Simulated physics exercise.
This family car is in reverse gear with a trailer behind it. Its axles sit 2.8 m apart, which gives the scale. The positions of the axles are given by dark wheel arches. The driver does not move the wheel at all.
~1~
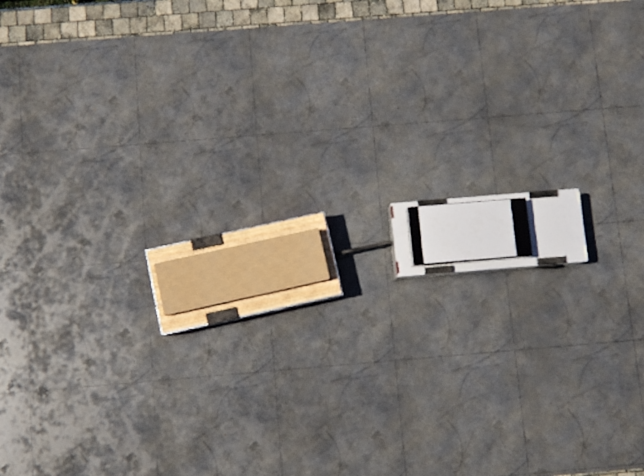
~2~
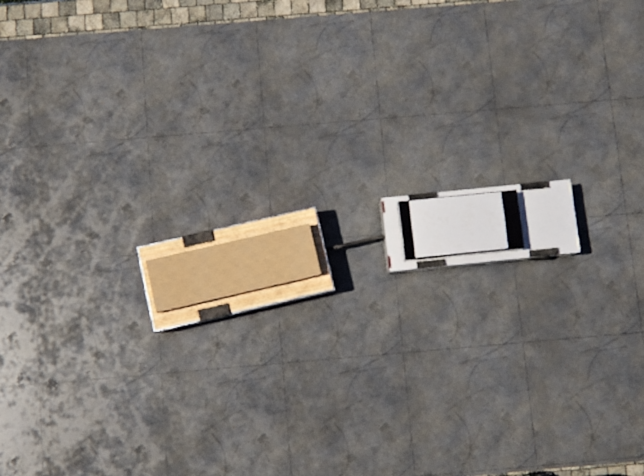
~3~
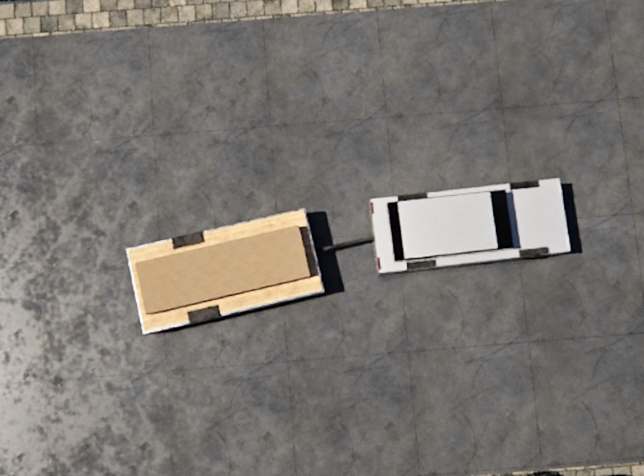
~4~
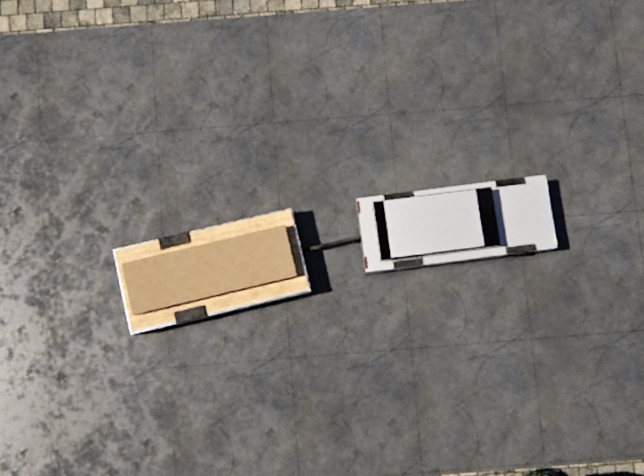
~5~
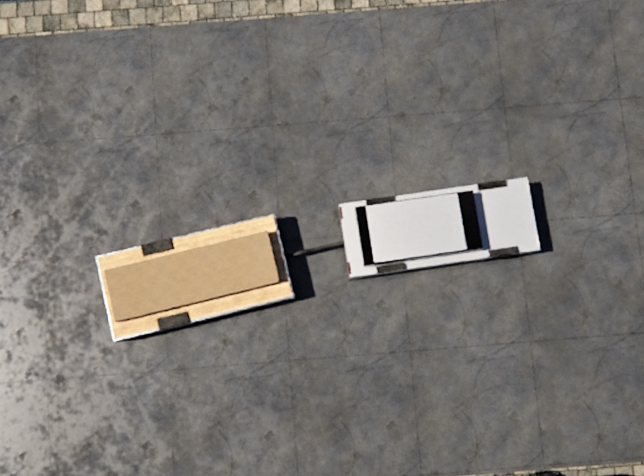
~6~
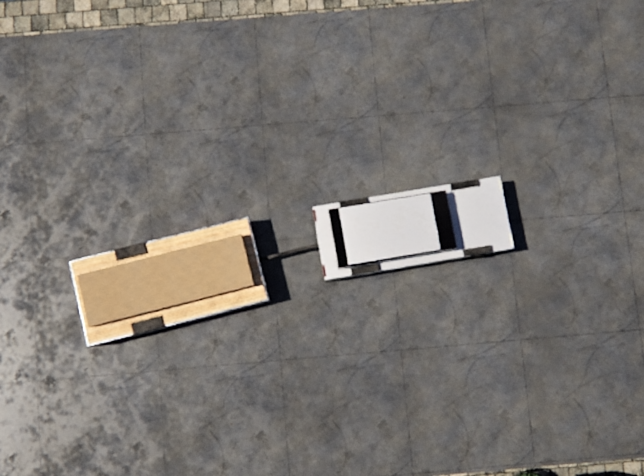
A white car with black windows sits right of centre on dark grey, blotchy paving, seen from directly above, with a strip of pale bricks along the top edge. Behind it, to the left, a thin dark bar joins it to a cream trailer with a tan top, tilted slightly. The car reverses slowly leftward, pushing the trailer ahead of it, and the angle between them narrows slightly.
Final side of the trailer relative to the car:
Left.
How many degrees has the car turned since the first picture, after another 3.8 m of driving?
Heading change vs. first picture: Approx. 14 deg.
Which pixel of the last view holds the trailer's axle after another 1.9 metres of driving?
The axle sits near (61, 308).
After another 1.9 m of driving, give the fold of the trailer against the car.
Folded some 0° to the right of the car.
After another 1.9 m, the tail is in line with the car, the car has turned 9° and the trailer's axle is at (61, 308) of the last picture.
After another 3.8 m, the tail is 7° to the car's left, the car has turned 14° and the trailer's axle is out of the picture.
After another 5.8 m, the tail is 18° to the car's left, the car has turned 19° and the trailer's axle is out of the picture.
After another 7.7 m, the tail is 35° to the car's left, the car has turned 23° and the trailer's axle is out of the picture.
After another 9.7 m, the tail is 60° to the car's left, the car has turned 28° and the trailer's axle is out of the picture; it has jack-knifed.
